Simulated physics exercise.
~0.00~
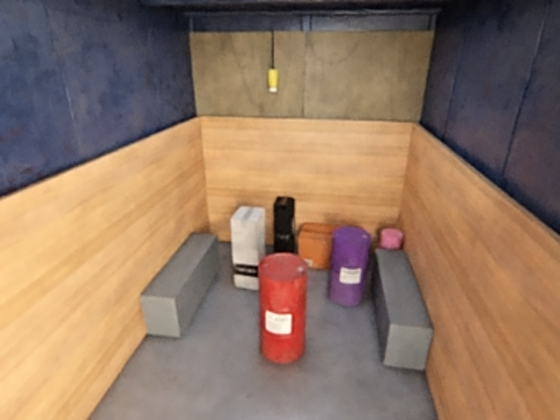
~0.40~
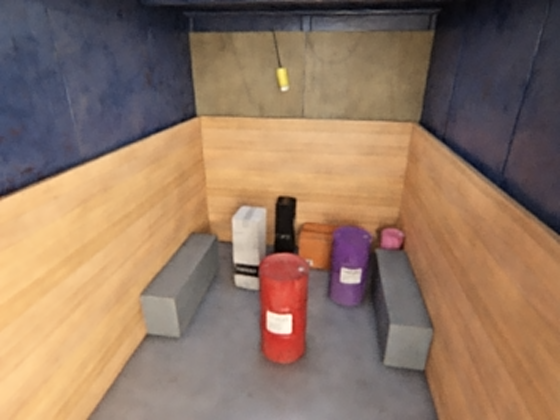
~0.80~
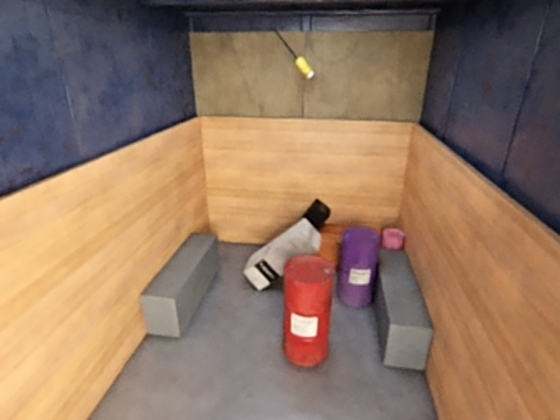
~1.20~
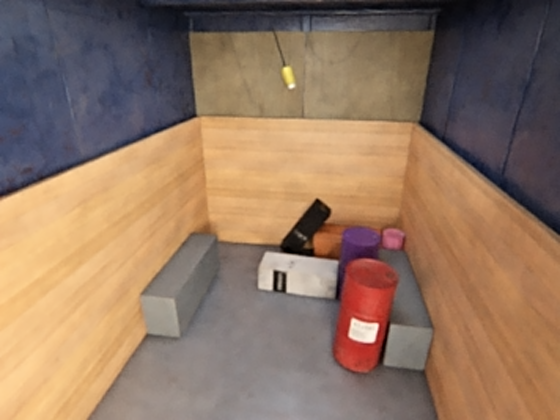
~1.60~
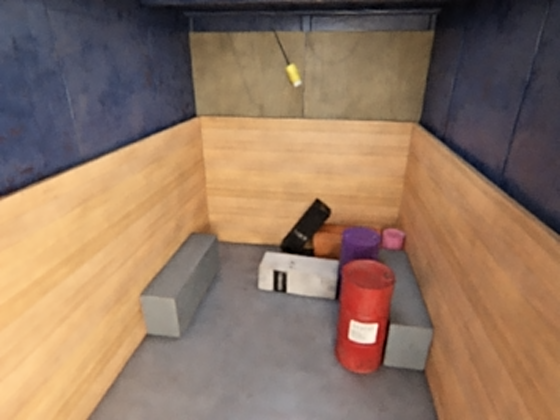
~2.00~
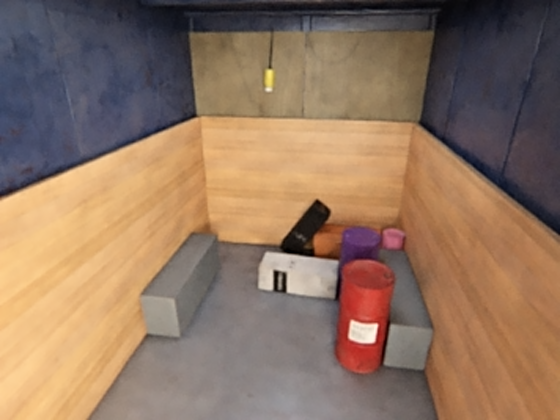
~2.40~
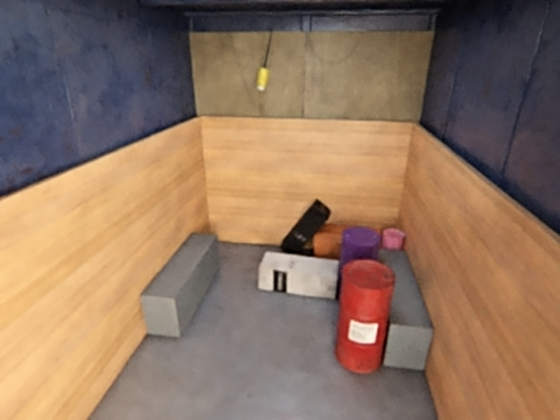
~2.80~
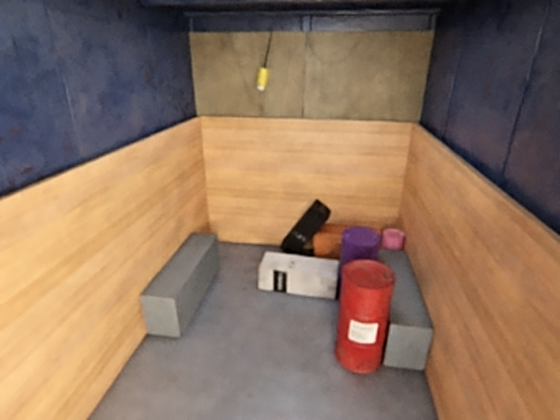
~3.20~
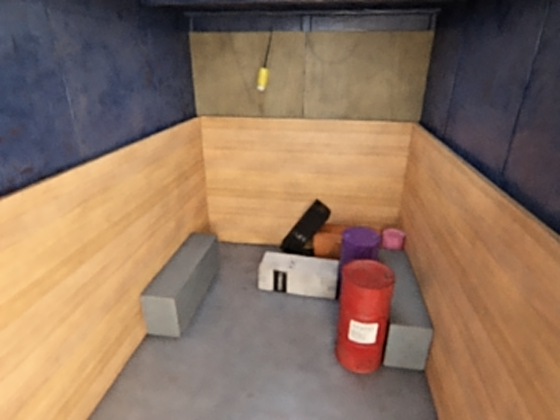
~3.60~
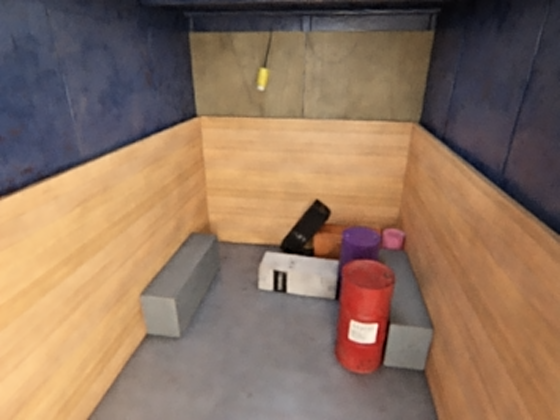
A yellow lamp hanging on a cord sways above the load bay of a van, seen from the open end towards the far wall, with grey wheel boxes on both sides. A red drum stands in front of upright white and black boxes, with an orange box, a purple drum and a pink canister to the right. The load shifts right, the white and black boxes tipping as the red drum slides. The white box falls on its side, and the red drum stops upright by the right wheel box. The black box stays leaning while the lamp swings on, then hangs slightly left.
